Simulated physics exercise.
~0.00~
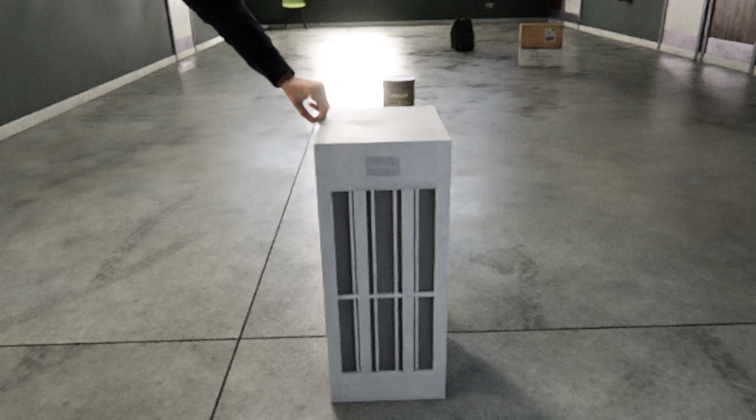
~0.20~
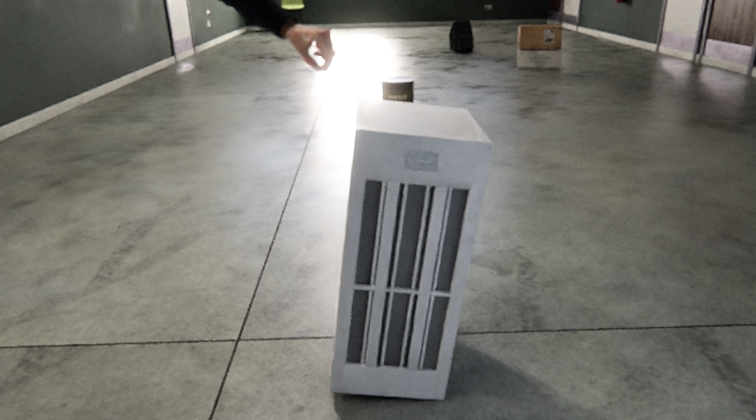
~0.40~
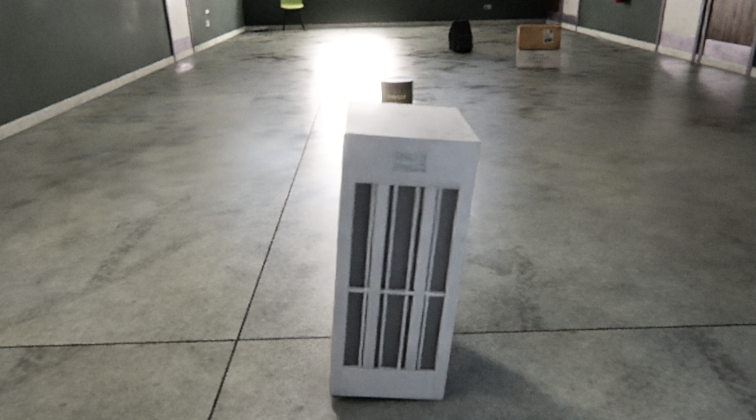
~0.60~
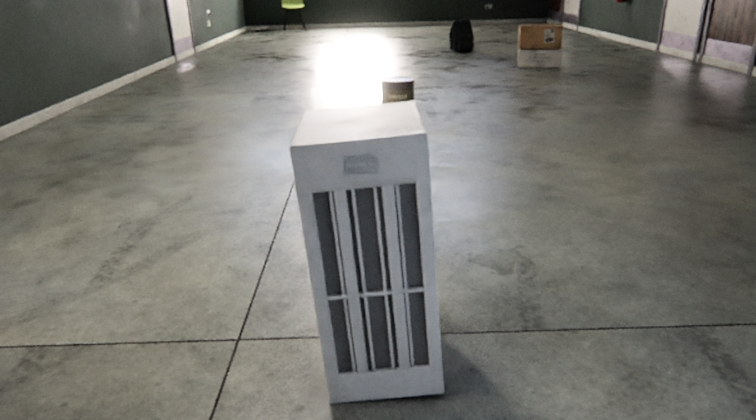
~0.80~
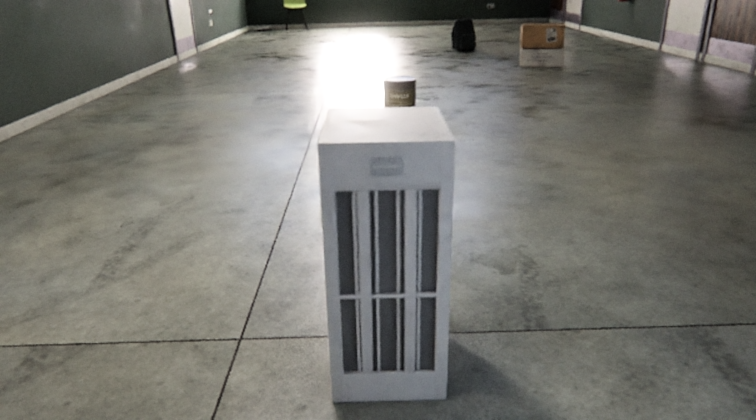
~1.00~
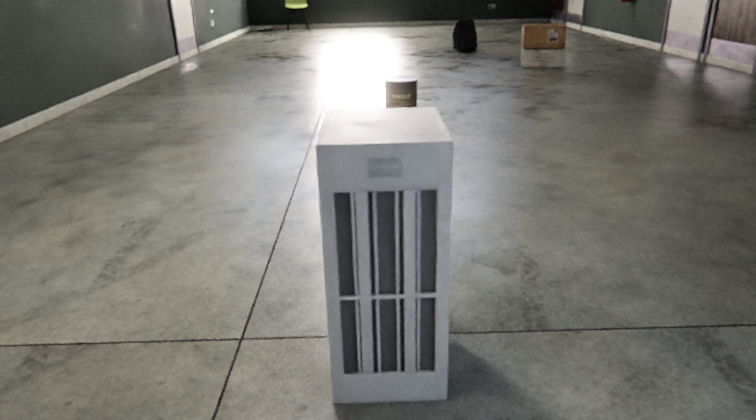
White crate tilting right as a hand lets go and withdraws, rocking back left, then settling upright on the concrete floor.
